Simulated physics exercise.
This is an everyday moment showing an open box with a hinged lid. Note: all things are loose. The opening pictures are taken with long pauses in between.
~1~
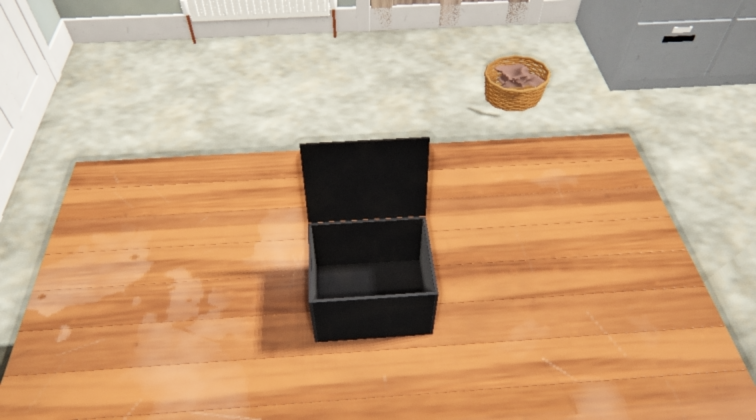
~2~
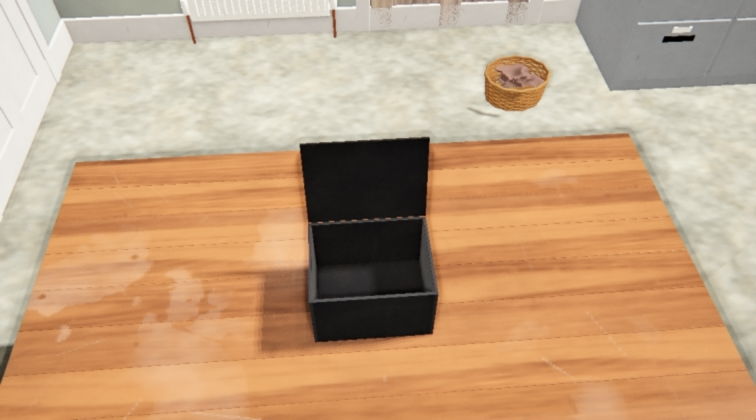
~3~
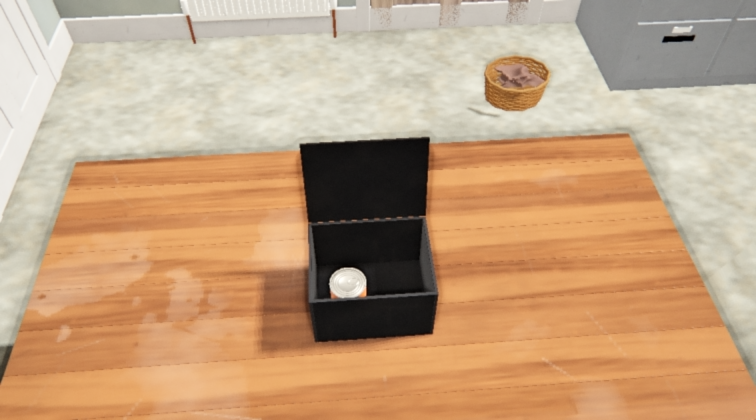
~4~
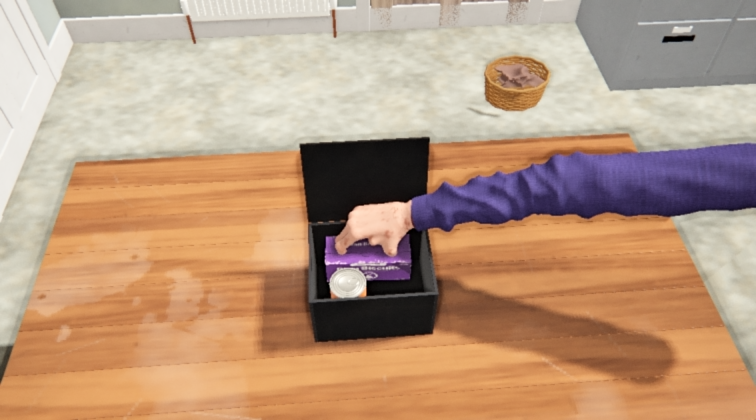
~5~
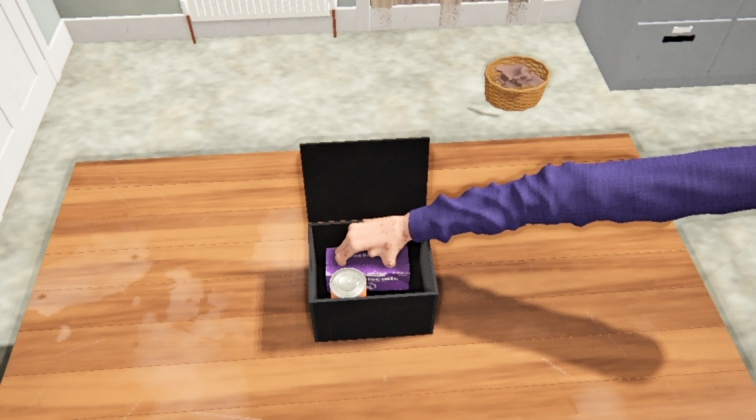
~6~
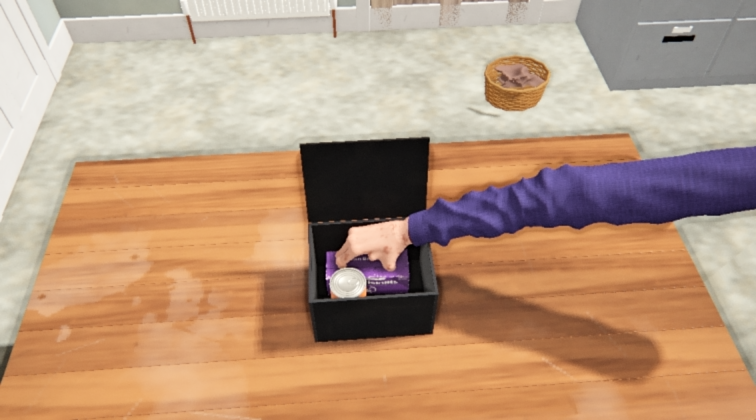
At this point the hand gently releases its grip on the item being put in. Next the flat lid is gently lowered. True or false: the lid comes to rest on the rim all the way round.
True.
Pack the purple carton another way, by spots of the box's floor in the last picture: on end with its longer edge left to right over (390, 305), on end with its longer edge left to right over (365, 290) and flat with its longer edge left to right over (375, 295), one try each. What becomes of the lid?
On the first attempt the lid can't come down, on the second it can't come down, and on the third it drops into place.
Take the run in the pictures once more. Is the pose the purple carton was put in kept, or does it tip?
It keeps its pose.
Then, 1.10 s past the last view, lid starting down.
Then, 1.60 s past the last view, lid 57° above the rim.
Then, 1.90 s past the last view, lid 35° above the rim.
Then, 2.20 s past the last view, lid 10° above the rim.
Finally, lid shut; both still in place. Final places as the last picture's camera would see them, purple carton near (368, 273).
